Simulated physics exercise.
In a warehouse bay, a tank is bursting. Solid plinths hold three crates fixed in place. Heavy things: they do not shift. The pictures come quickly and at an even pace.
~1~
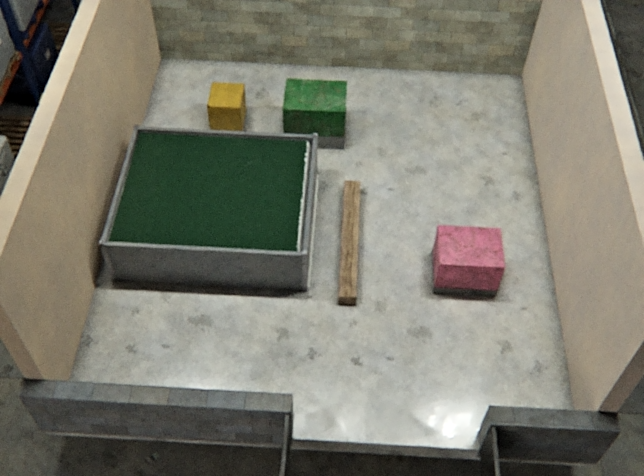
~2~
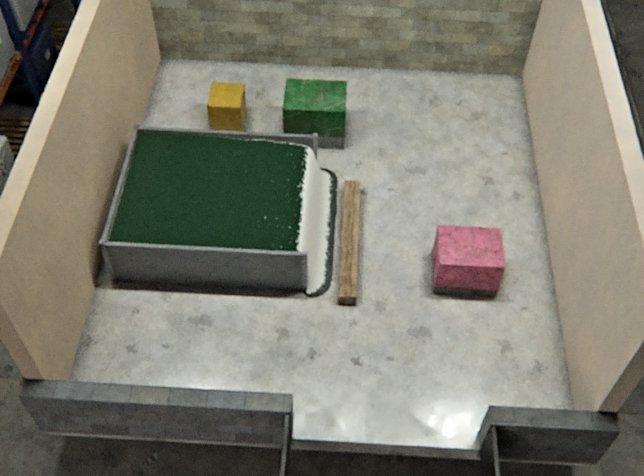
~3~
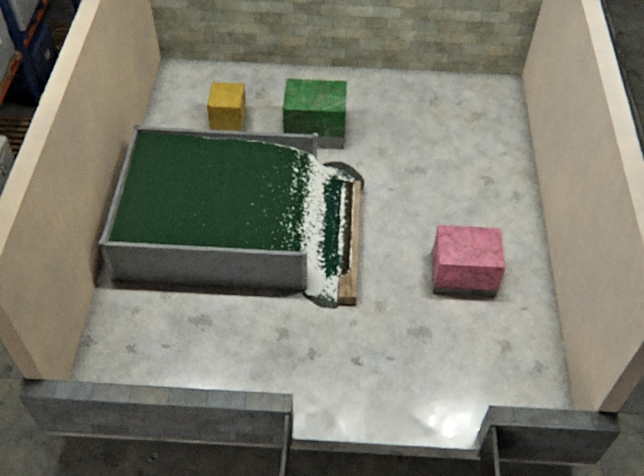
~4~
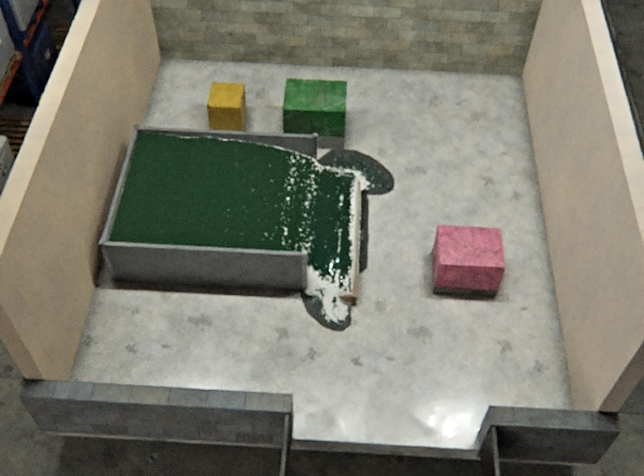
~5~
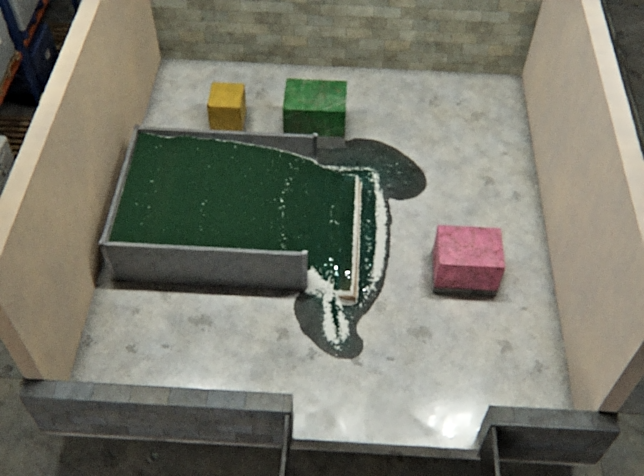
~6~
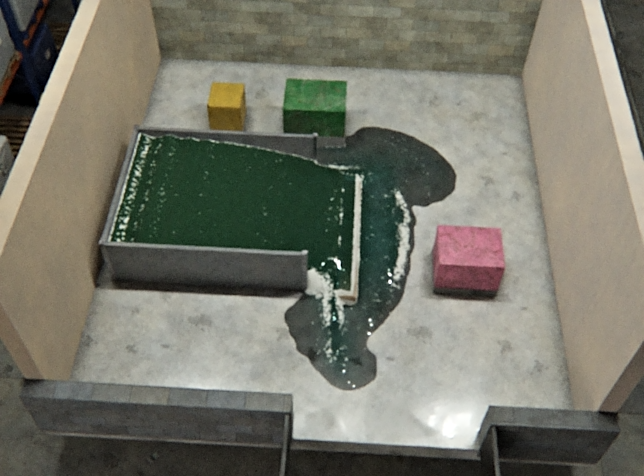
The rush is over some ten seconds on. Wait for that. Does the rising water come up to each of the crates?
The green crate - no, it does not. The yellow crate - yes, it does. The pink crate - yes, it does.
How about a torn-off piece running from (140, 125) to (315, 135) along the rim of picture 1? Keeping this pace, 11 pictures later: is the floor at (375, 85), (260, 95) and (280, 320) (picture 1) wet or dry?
Read off point by point, the answer is soaking, soaking, not soaked.
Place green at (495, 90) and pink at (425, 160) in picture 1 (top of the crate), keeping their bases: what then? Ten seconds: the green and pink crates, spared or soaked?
The green crate is flooded, and the pink crate is flooded.
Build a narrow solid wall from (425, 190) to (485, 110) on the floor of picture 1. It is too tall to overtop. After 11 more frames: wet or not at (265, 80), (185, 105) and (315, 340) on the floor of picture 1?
First unwetted, then unwetted, then inundated.
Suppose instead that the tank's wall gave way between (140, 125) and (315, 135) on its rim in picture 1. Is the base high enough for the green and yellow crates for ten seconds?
My take: The green crate gets flooded, while the yellow crate gets flooded.
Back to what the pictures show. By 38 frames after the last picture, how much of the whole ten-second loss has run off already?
I make it 70 per cent.
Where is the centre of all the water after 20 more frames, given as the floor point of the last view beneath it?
Centre: Close to (360, 212).
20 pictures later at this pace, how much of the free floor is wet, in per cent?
That works out at 75 %.
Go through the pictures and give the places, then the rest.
The first frame shows the tank at (216, 190) is whole and still.
In the second frame, the front is at (319, 171), out from the gap at (308, 215).
In the third frame, water pours out at (308, 218) and has run to (342, 167).
In the fourth frame, the front is at (342, 324), out from the gap at (308, 219).
In the fifth frame, water pours out at (308, 219) and has run to (350, 352).
In the sixth frame, the front is at (358, 380), out from the gap at (308, 219).
A moment on, water covers 50 % of the floor; the green crate water round its plinth, the yellow crate not reached, the pink crate water round its plinth.
Next, water covers 65 % of the floor; the green crate water round its plinth, the yellow crate not reached, the pink crate water round its plinth.
Then, water covers 75 % of the floor; the green crate water round its plinth, the yellow crate water round its plinth, the pink crate water round its plinth.
Later, water covers 95 % of the floor; the green crate water round its plinth, the yellow crate water round its plinth, the pink crate water round its plinth.
In the end, water covers 100 % of the floor; the green crate stayed above the water, the yellow crate was topped, the pink crate was topped.
